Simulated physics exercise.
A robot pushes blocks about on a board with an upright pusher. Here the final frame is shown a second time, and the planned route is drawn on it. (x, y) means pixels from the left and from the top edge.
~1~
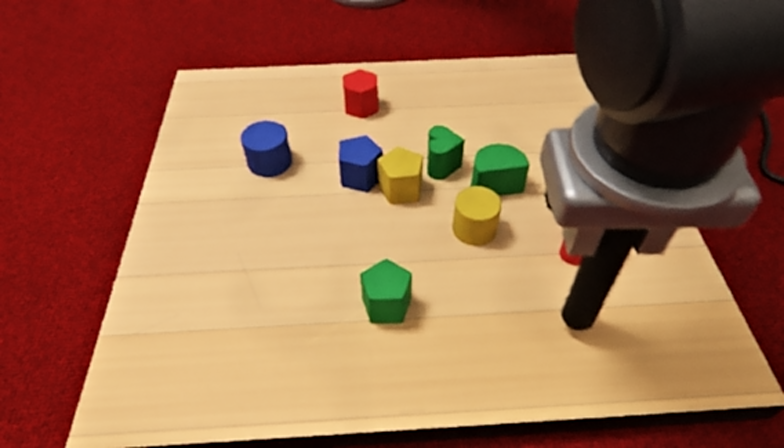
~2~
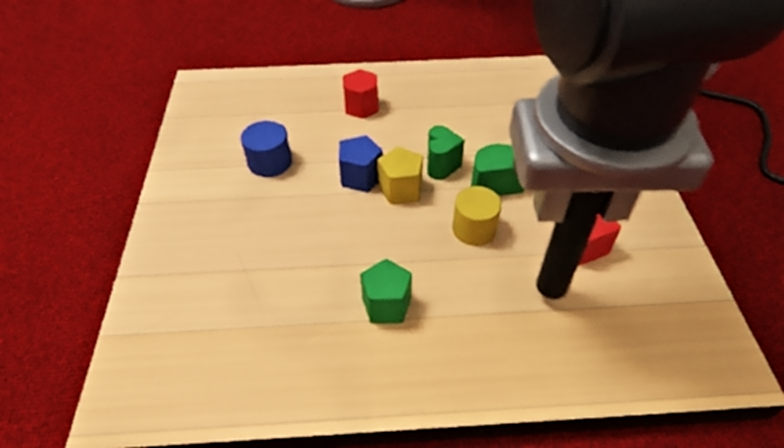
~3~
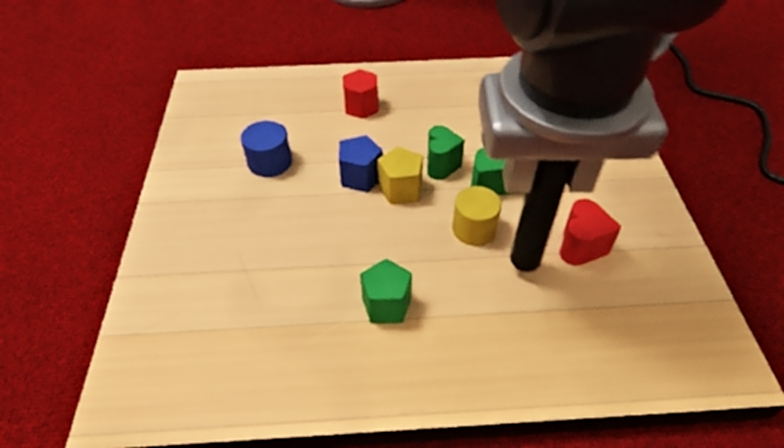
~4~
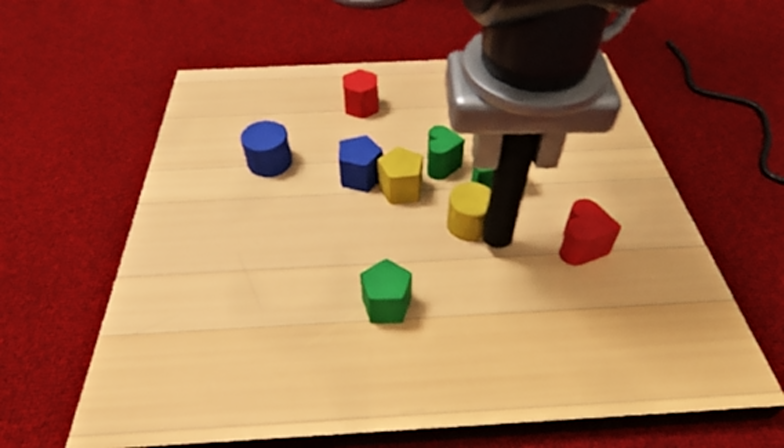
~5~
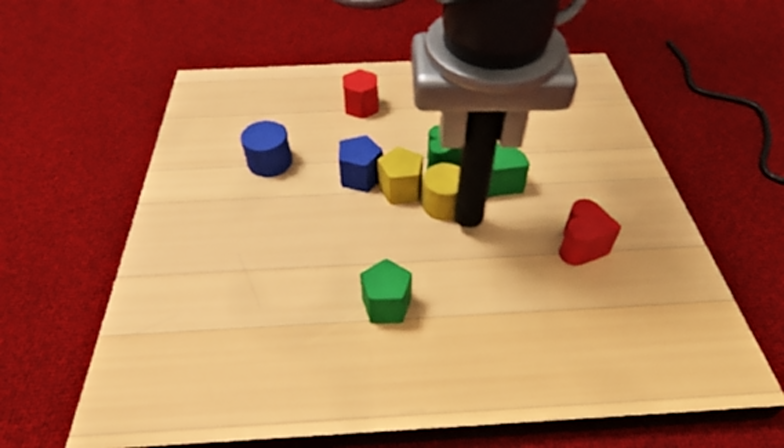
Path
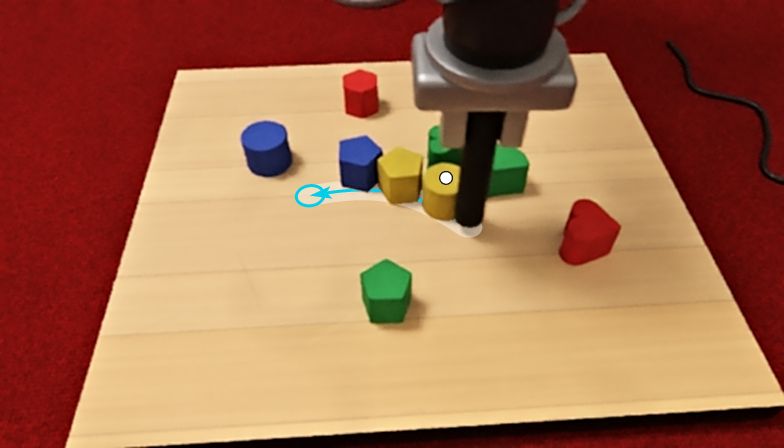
Robot arm's black pusher moving up and left across a wooden board, then nudging the yellow round block leftward among coloured blocks.
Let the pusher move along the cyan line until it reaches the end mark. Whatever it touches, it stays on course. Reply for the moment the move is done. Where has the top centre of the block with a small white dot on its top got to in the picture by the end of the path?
My prediction: (408, 143).
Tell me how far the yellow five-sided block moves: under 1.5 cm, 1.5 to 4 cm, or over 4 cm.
Answer: More than 4 cm.
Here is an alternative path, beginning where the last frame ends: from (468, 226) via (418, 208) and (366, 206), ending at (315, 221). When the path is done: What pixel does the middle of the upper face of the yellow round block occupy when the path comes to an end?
The top centre is at (418, 154).
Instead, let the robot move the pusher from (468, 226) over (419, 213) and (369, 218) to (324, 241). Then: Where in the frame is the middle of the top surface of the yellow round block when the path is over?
The point I'd pick in the picture is (423, 160).
Drawn move, from (468, 226) over (420, 200) and (366, 190) to (310, 196); the dot is on the yellow round block.
What follows on the original path. One third of the way, pusher at (419, 191); blue five-sided block at (332, 141); yellow five-sided block at (371, 150), turned 15° anticlockwise; green heart block at (444, 130), turned 30° clockwise; yellow round block at (412, 148).
Two thirds of the way, pusher at (365, 181); blue five-sided block at (314, 134), turned 15° anticlockwise; yellow five-sided block at (353, 141), turned 15° anticlockwise; green heart block at (445, 129), turned 35° clockwise; yellow round block at (408, 143).
At the end, pusher at (309, 186); blue five-sided block at (308, 130), turned 15° anticlockwise; yellow five-sided block at (348, 140); green heart block at (445, 129), turned 35° clockwise; yellow round block at (408, 143).
